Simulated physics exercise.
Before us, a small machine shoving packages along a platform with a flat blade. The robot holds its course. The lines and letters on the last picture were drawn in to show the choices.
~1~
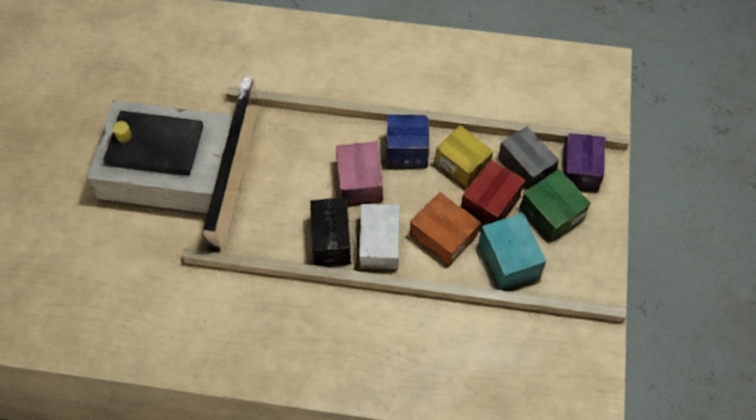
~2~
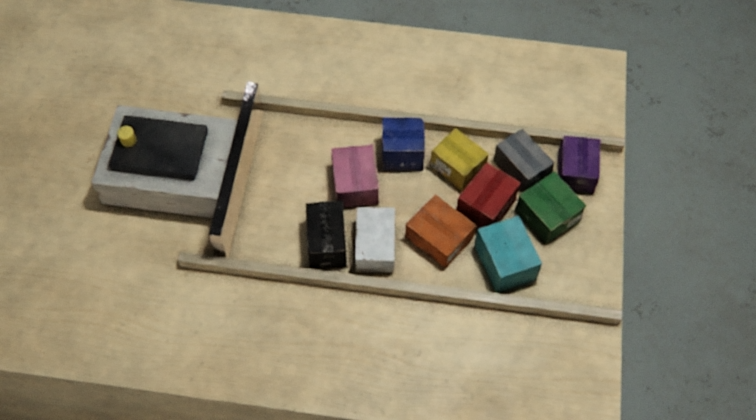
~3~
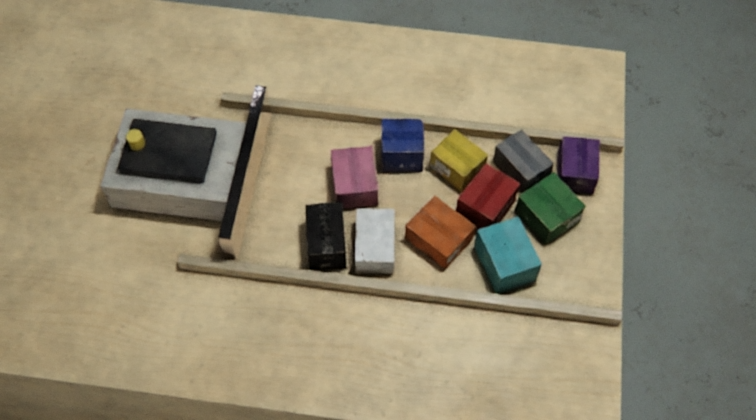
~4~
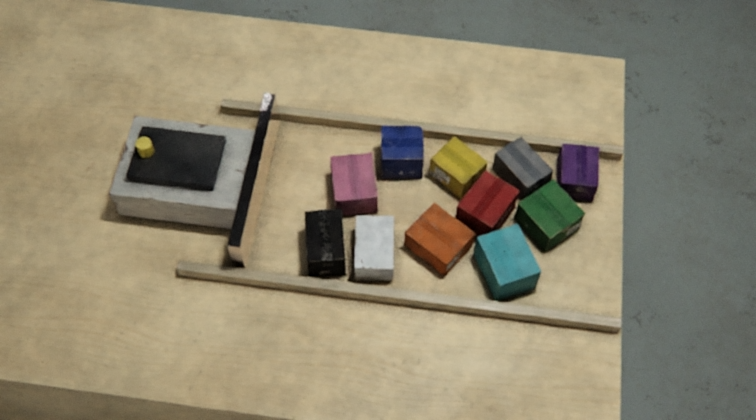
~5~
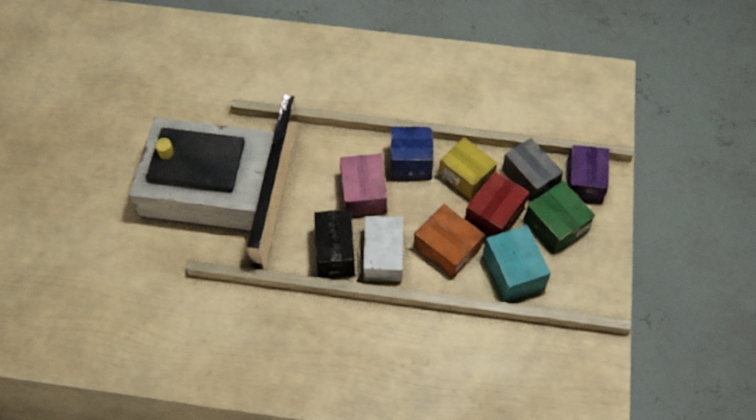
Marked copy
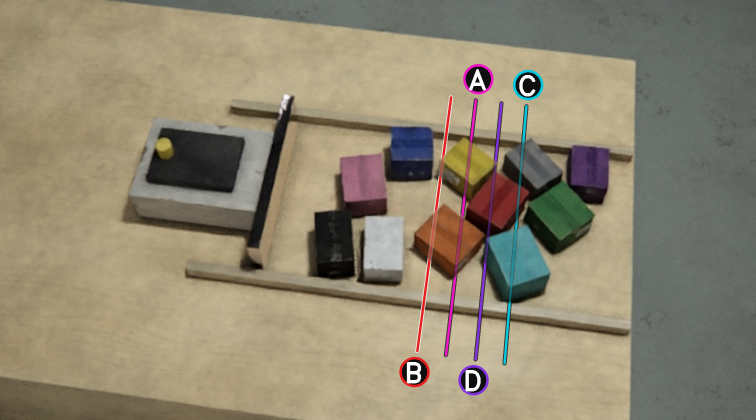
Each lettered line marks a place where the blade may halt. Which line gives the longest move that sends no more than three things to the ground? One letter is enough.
C.
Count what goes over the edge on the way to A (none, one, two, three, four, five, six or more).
The count is none.
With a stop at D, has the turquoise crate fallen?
By then, yes.
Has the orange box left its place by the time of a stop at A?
Yes.
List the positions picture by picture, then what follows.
Red box (492, 196); blue box (408, 142); green parcel (555, 205), in the first frame.
Robot (165, 147); white crate (375, 240), in the second frame.
Robot (175, 150); pink parcel (354, 177), in the third frame.
Robot (184, 158); yellow parcel (458, 167), in the fourth frame.
Robot (203, 159); purple box (588, 174); orange box (448, 240); red box (496, 208), in the fifth frame.
On the copy, A at (462, 218); B at (436, 215); C at (516, 225); D at (490, 222).
On C. First, robot (291, 170); turquoise crate (528, 269); orange box (471, 243).
Then, robot (379, 181); turquoise crate (602, 283); purple box (595, 174).
Finally, robot (445, 190); turquoise crate over the edge; purple box over the edge; two fallen.
By contrast, A is within the limit but short; B is within the limit but short; D is within the limit but short.
